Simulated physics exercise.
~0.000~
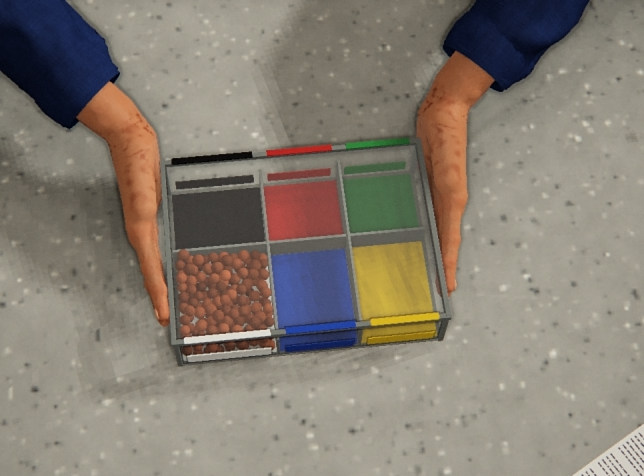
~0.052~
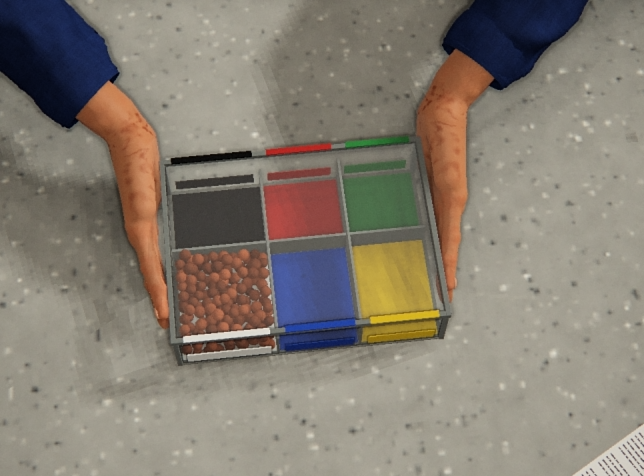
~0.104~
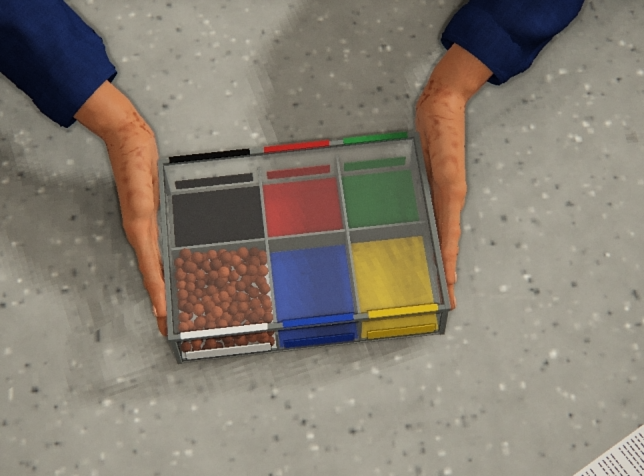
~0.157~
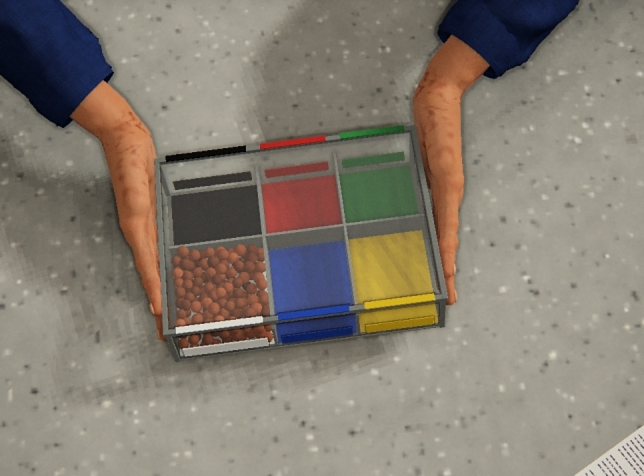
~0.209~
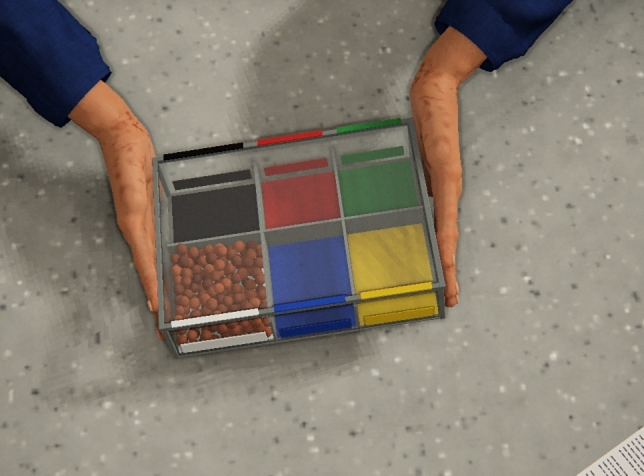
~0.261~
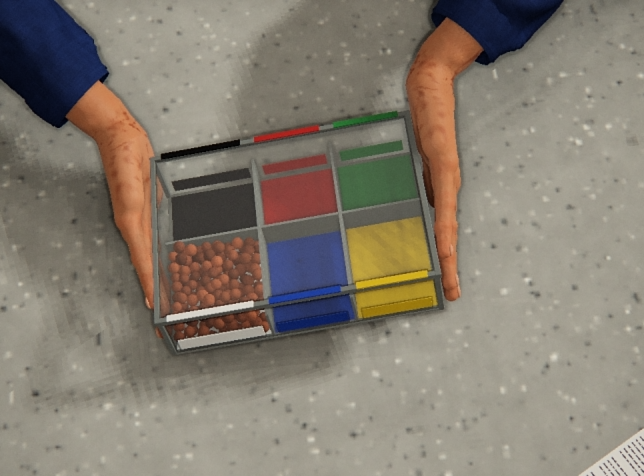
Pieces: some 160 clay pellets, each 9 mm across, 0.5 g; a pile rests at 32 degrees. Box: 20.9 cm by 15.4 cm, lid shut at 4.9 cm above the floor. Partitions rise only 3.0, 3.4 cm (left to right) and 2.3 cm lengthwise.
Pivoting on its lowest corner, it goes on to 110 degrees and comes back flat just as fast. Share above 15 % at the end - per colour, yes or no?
Red no, blue no, green no, yellow no, white yes, black yes.
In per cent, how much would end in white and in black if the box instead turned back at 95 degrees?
White 50 %, black 50 %.
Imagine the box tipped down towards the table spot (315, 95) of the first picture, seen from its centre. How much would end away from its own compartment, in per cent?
I'd say close to 100 %.
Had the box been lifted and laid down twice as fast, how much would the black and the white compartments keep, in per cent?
In that case black keeps 50 per cent while white keeps 50 per cent.
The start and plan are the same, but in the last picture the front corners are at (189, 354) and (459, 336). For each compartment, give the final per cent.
Red 0, blue 5, green 0, yellow 5, white 90, black 0.
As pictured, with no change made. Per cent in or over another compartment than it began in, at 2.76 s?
Approx. 50 in a hundred.
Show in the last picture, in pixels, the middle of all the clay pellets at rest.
Close to pixel (193, 252).
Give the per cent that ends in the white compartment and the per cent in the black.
White: 45; black: 55.
Then, at 1.76 s, tilt 110 degrees; white 60 %, black 40 %.
Then, at 2.76 s, tilt 51 degrees; white 50 %, black 50 %.
After 3.74 s, tilt 0 degrees; white 45 %, black 55 %.
At rest (4.7 s), red 0 %, blue 0 %, green 0 %, yellow 0 %, white 45 %, black 55 %.
